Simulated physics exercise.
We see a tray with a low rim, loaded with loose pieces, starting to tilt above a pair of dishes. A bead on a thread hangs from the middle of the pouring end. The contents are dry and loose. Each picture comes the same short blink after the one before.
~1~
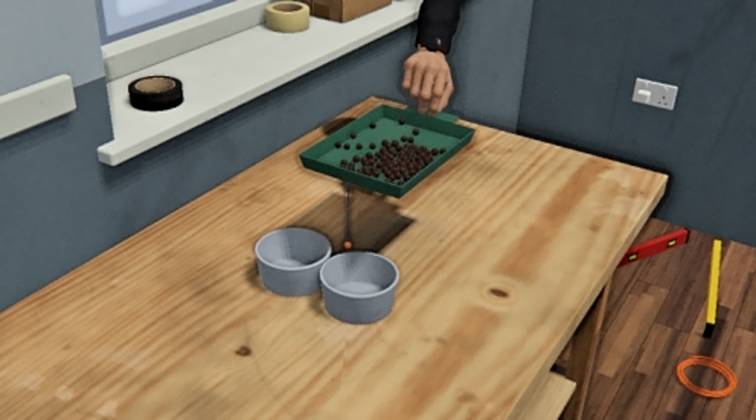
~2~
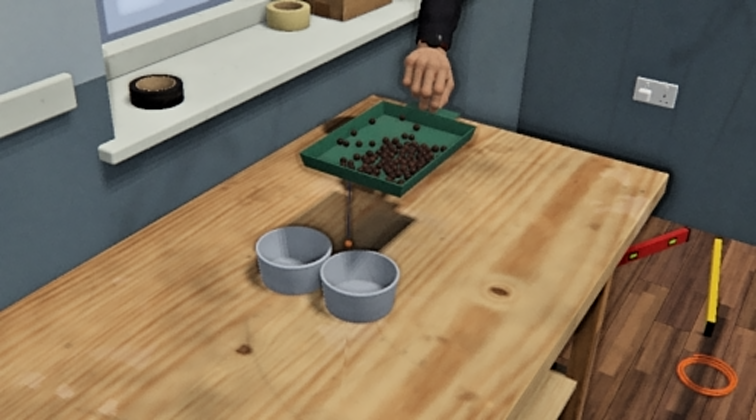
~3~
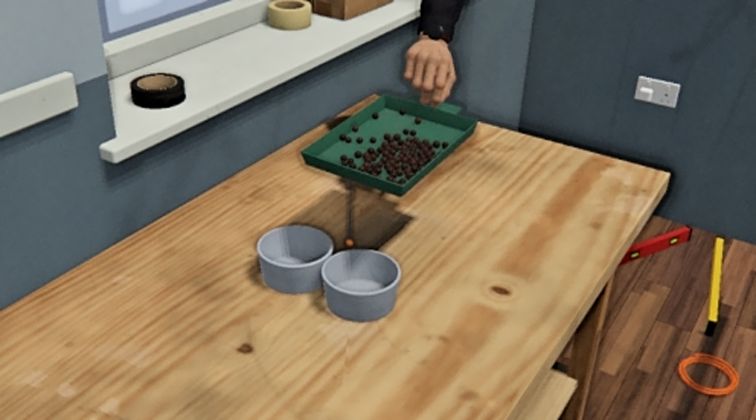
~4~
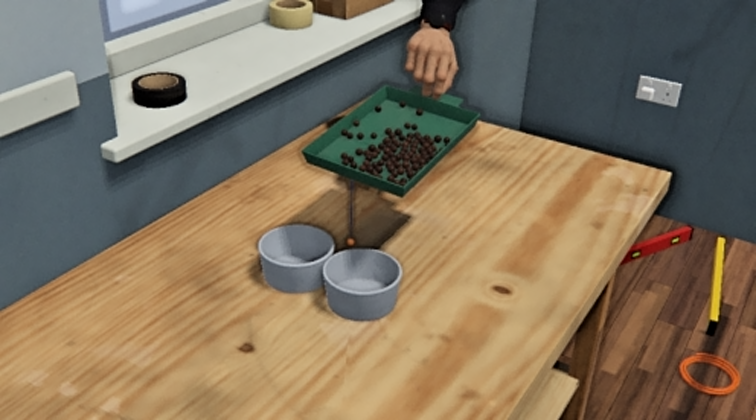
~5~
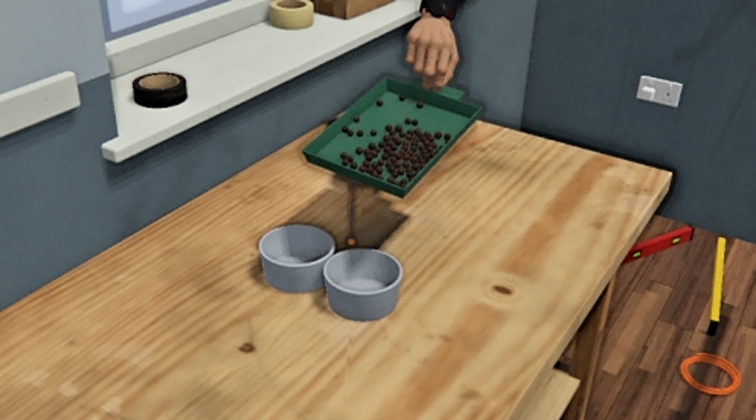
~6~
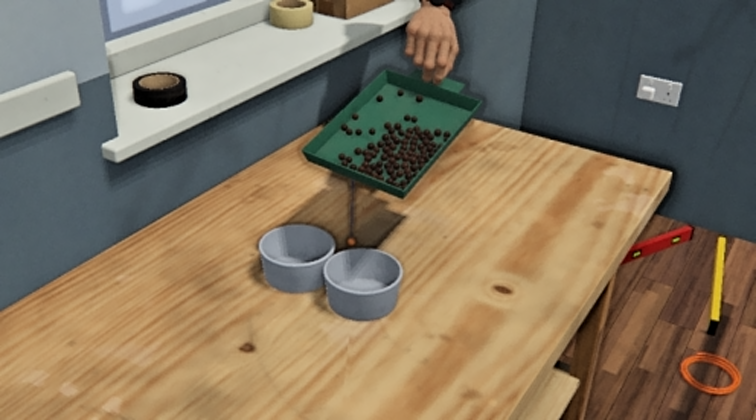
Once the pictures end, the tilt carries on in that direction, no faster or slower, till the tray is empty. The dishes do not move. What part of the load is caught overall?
Together they catch over half.
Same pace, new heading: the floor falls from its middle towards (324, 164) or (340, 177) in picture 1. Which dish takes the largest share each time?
One: The left-hand dish. Two: The dish on the left.
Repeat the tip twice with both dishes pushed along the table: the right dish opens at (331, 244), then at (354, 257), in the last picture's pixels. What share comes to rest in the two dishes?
Near 0 % and 30 %.
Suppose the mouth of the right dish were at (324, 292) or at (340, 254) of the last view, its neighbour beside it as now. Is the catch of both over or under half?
At the first place not half, at the second less than half.
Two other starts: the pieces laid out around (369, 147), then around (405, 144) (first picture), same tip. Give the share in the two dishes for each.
First some 70, then 70 per cent.
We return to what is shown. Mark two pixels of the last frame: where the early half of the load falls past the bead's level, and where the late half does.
The first part at (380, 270); the rest at (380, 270).
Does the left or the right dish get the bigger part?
Fuller: The dish on the right.
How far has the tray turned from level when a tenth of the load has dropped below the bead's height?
Near 75 degrees.
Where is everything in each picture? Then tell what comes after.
Corners of the pouring end at (304, 154) and (400, 185), level; middle of the load at (399, 162), chocolate balls; left dish at (271, 277); right dish at (338, 304); bead on its thread at (348, 245), in the first picture.
Corners of the pouring end at (305, 152) and (400, 183), level; middle of the load at (399, 160), in the second picture.
Corners of the pouring end at (306, 151) and (402, 184), tipped barely, lowest at the right corner; middle of the load at (401, 157), a stray few on the move, in the third picture.
Corners of the pouring end at (307, 150) and (403, 184), tipped a little, lowest at the right corner; middle of the load at (402, 154), a small part on the move, in the fourth picture.
Corners of the pouring end at (307, 150) and (403, 186), tipped a little, lowest at the right corner; middle of the load at (402, 153), a small part on the move, in the fifth picture.
Corners of the pouring end at (306, 149) and (403, 187), tipped a little, lowest at the right corner; middle of the load at (401, 153), most on the move; left dish at (275, 273); right dish at (342, 301), in the sixth picture.
Soon after the last picture, tray tipped steeply; all on the tray.
A little later, tray tipped right over; a small part on the tray; about half in the right dish; about a quarter outside both; about a quarter in the air.
Later still, tray tipped past a quarter turn; most in the right dish; about a quarter outside both.
By the end, tray tipped past a quarter turn; most in the right dish; none in the left dish; about a quarter outside both.
